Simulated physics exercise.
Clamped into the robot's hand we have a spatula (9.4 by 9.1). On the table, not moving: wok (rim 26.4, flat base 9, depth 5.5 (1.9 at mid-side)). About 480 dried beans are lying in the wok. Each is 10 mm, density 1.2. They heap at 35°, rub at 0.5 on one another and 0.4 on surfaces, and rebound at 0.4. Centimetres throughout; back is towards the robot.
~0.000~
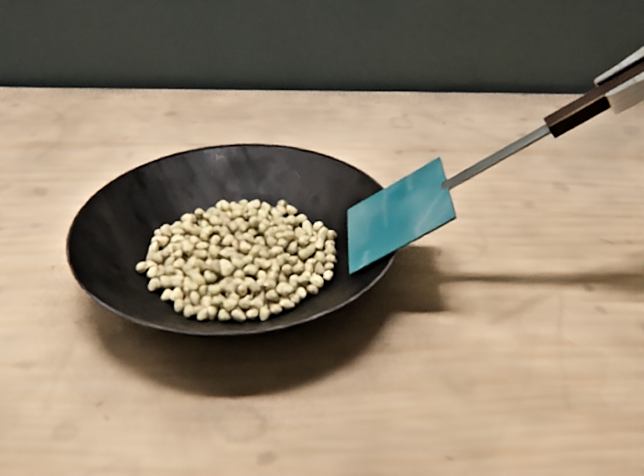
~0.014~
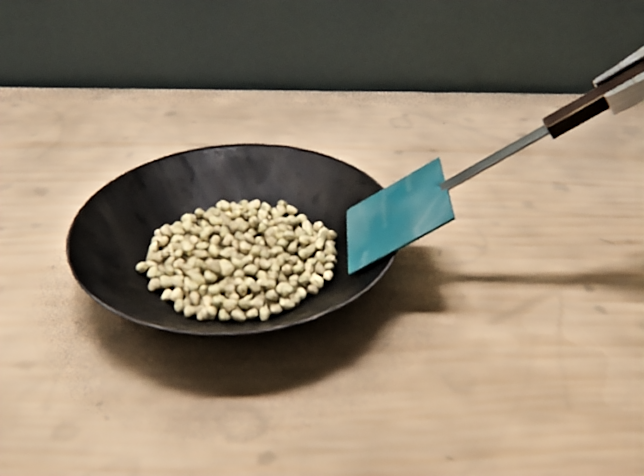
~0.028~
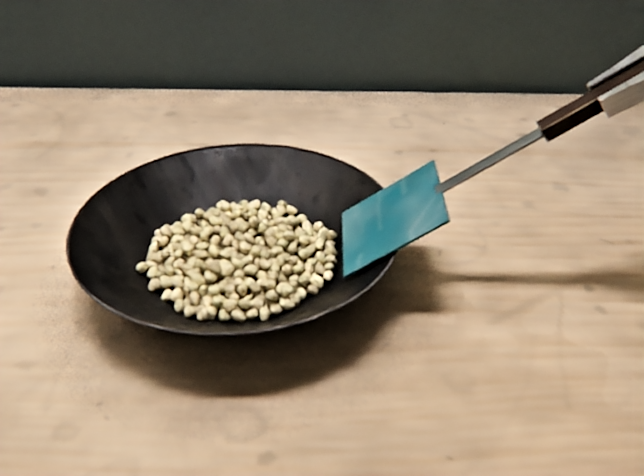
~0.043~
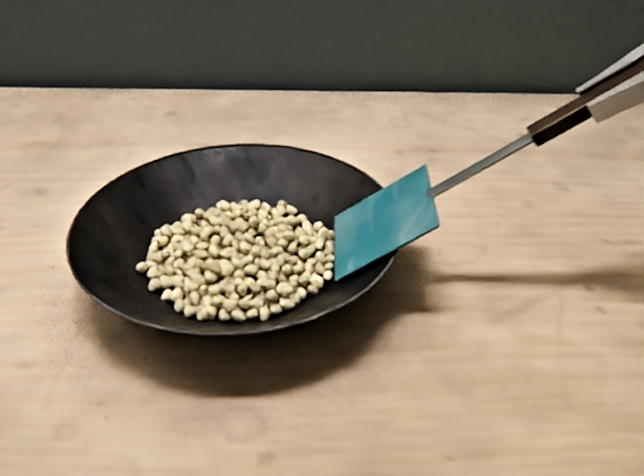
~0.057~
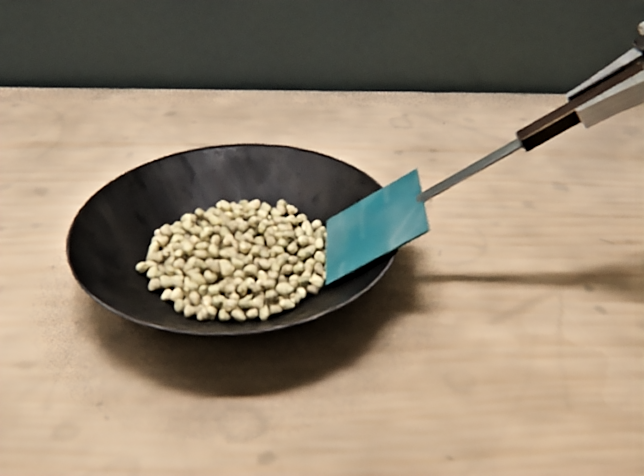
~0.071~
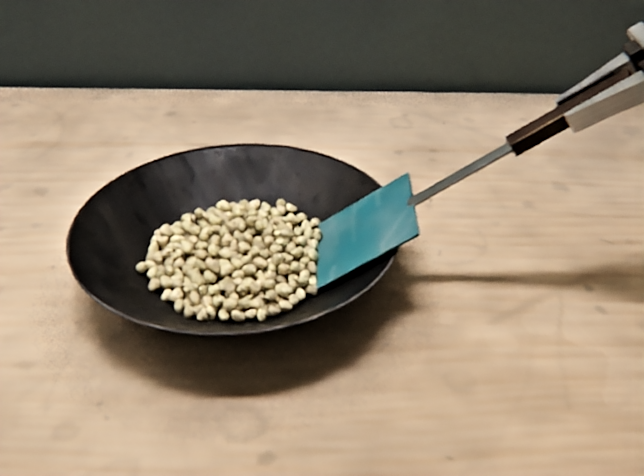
Teal spatula held by a robot sliding slowly down and left into a black wok, nudging the edge of piled pale beans.
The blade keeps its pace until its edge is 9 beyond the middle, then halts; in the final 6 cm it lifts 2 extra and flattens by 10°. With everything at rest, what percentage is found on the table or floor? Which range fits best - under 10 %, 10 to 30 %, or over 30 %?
The range that fits: 10 to 30 %.
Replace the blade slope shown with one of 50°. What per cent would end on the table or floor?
Near 25 %.
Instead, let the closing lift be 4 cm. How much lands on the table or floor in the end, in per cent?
15 %.
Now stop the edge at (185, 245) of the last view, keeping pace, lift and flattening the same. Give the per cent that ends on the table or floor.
The share ending on the table or floor is about 0 per cent.
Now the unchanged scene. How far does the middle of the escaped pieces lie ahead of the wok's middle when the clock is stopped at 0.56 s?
Some 16 centimetres ahead.
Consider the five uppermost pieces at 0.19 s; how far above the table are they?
I'd put it close to 5 cm.
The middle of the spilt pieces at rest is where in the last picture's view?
Pixel estimate: About (50, 268).
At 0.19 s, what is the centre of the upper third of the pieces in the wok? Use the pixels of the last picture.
I'd put it close to (169, 243) in the last picture.
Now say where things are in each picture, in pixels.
Spatula top edge at (448, 185), sloping 36°; upper third of the load around (243, 249), from x 140 to 330, top at y 205; 477 in the wok, in the first picture.
Spatula top edge at (447, 186), sloping 36°; upper third of the load around (243, 249), from x 140 to 330, top at y 205, in the second picture.
Spatula top edge at (442, 188), sloping 36°; upper third of the load around (243, 249), from x 140 to 330, top at y 205, in the third picture.
Spatula top edge at (433, 193), sloping 36°; upper third of the load around (243, 249), from x 140 to 330, top at y 205, in the fourth picture.
Spatula top edge at (423, 197), sloping 36°; upper third of the load around (242, 249), from x 140 to 330, top at y 205, in the fifth picture.
Spatula top edge at (414, 201), sloping 36°; upper third of the load around (242, 249), from x 140 to 330, top at y 205; 477 in the wok, in the sixth picture.
By 0.19 s, sloping 36°, highest piece 5 above the table; 477 in the wok.
By 0.31 s, sloping 33°, highest piece 7 above the table; 475 in the wok, 2 on the blade or in flight.
By 0.56 s, sloping 26°, highest piece 7 above the table; 384 in the wok, 89 on the table or floor, 4 on the blade or in flight.
By 1.61 s, sloping 26°, highest piece 7 above the table; 384 in the wok, 93 on the table or floor.
Final count, 384 in the wok, 93 on the table or floor. That is 19 % on the table or floor.
